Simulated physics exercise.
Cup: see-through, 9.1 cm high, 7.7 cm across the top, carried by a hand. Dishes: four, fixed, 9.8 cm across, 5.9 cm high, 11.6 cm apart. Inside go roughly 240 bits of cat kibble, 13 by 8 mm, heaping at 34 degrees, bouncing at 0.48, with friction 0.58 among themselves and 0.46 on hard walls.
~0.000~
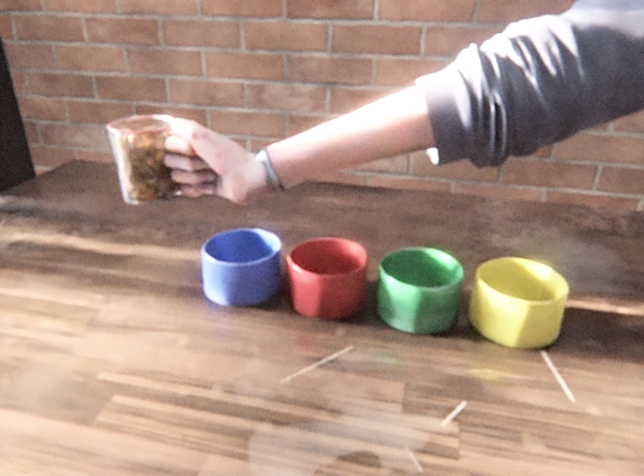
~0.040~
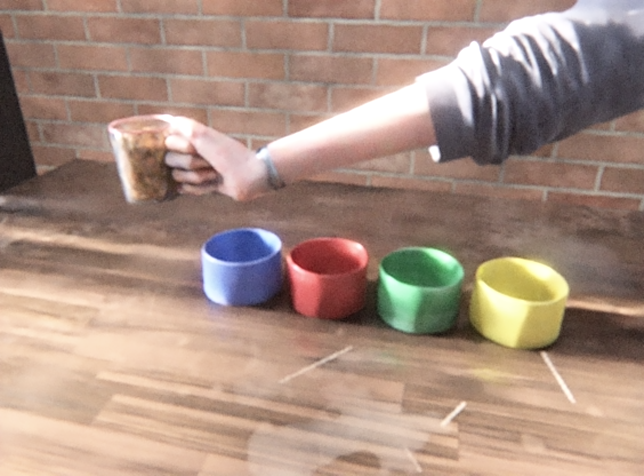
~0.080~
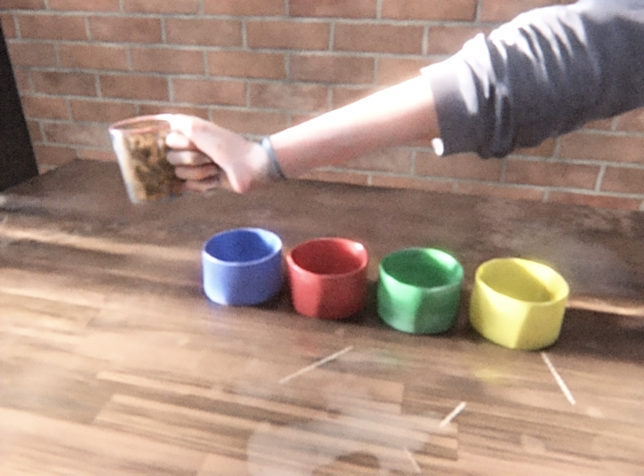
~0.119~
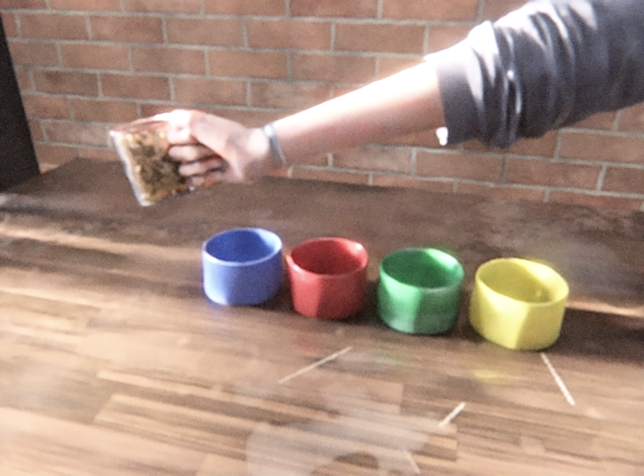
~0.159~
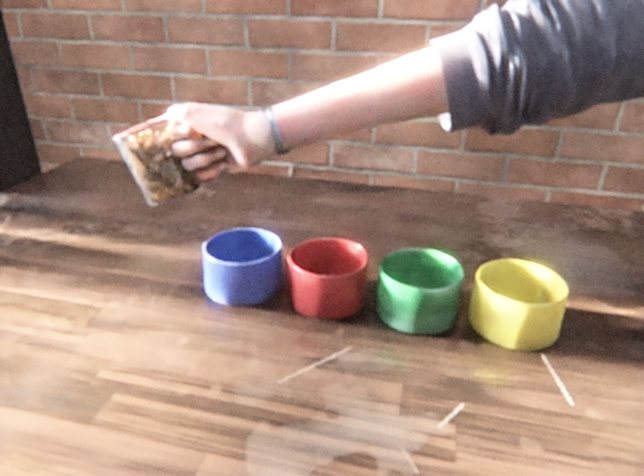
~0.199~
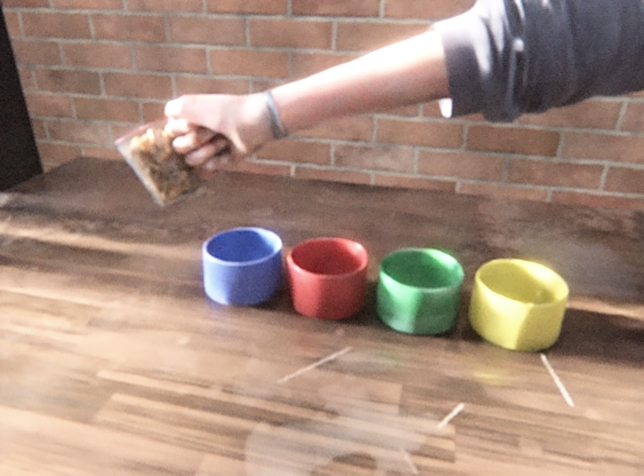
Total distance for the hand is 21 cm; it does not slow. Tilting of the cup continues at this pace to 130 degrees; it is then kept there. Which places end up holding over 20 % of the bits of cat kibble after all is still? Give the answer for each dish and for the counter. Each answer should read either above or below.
Red - below, blue - above, green - below, yellow - below, counter - above.
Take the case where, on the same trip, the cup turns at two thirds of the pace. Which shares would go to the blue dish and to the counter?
Blue 90; counter 10.
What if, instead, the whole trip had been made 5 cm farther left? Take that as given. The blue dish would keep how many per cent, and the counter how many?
Result - blue 0 / counter 100.
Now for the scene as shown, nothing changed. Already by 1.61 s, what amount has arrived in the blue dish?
About 45 per cent by then.
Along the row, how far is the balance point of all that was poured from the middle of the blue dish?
The average sits about 6 cm from the centre, on its left.
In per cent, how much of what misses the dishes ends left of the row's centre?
I'd estimate close to 100 in a hundred.
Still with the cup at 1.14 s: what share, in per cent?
Somewhere near 0 per cent of the load.
After 0.77 s, tilt 130 degrees; cup holds 55 %, blue 10 %.
After 1.14 s, tilt 130 degrees; cup holds 0 %, blue 45 %.
Then, at 1.61 s, tilt 130 degrees; cup holds 0 %, blue 45 %.
In the end, at 1.9 s, red 0 %, blue 45 %, green 0 %, yellow 0 %, counter 55 %.
